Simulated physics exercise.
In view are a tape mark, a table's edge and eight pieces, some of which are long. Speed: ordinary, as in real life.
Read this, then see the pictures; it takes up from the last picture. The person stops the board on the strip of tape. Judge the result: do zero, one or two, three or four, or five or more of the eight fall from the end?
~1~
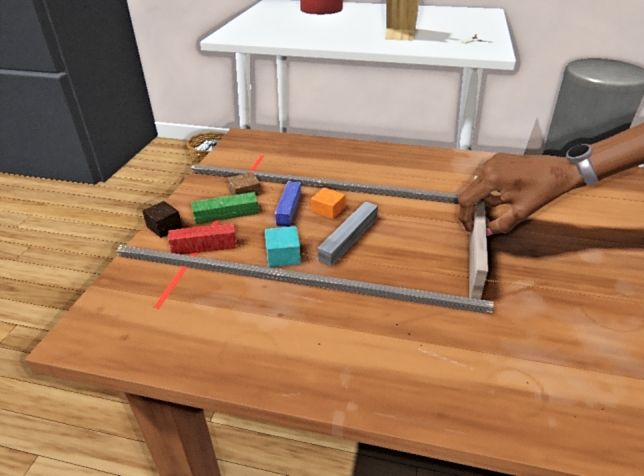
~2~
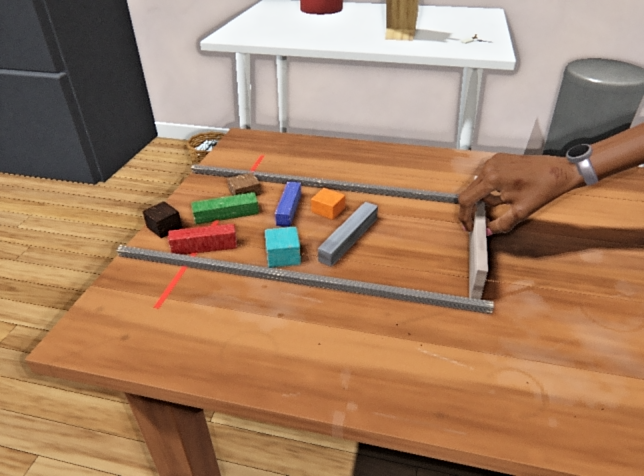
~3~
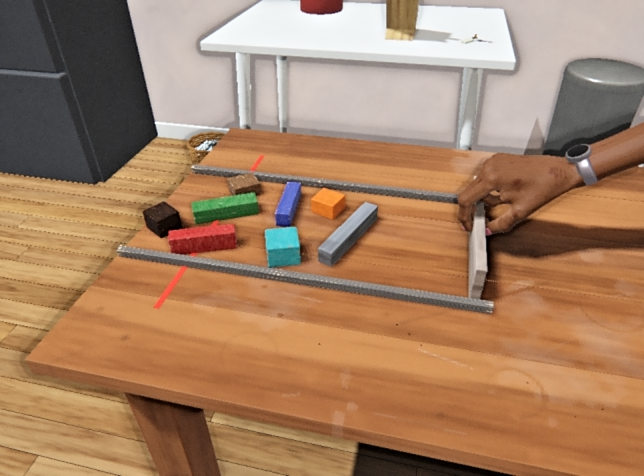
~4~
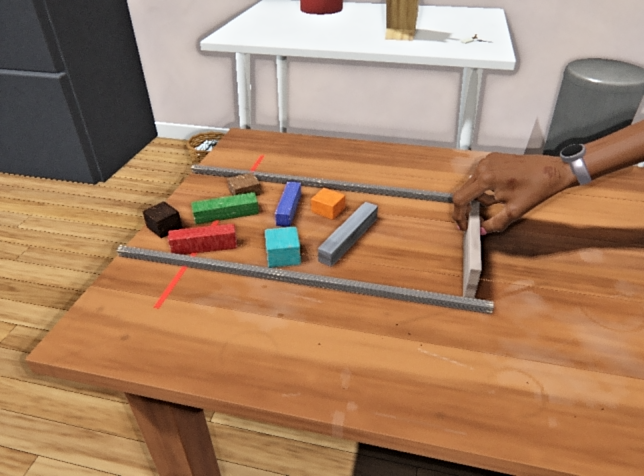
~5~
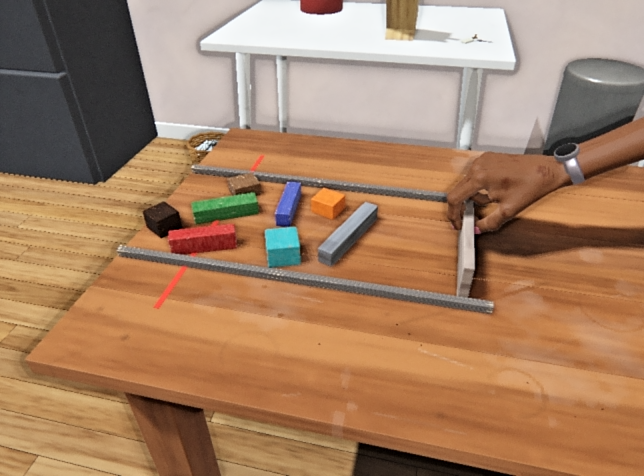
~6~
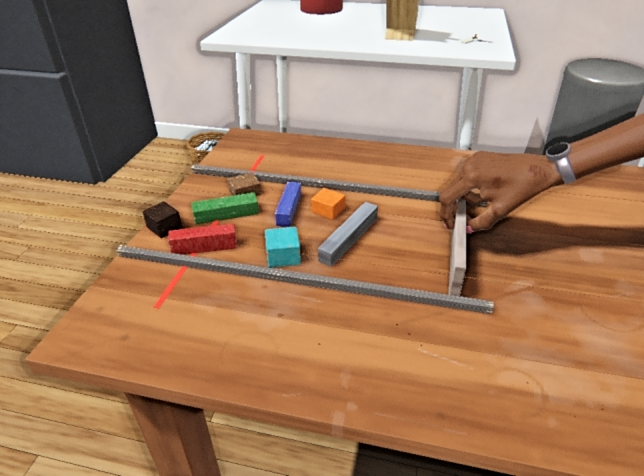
The number gone is small: One or two.
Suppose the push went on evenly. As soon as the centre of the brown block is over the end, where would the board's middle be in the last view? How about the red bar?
With the brown block it sits around (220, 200), with the red bar around (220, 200).
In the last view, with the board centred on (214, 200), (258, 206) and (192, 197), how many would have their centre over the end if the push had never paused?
Respectively 4, 0 and 5.
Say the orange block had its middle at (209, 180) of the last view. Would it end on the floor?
Placed there, it goes off the edge.
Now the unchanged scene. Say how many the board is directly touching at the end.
It ends up touching 1.
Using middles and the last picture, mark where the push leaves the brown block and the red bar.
The brown block ends up near (185, 174), and the red bar near (126, 237).
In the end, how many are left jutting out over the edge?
Tally: 3.
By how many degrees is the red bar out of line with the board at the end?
It sits some 40° out of line.
Early on, none off yet; black block at rest near (163, 220); green bar at rest near (226, 208); red bar at rest near (203, 240).
Finally, the number that fall off is one or two; lost, black block.
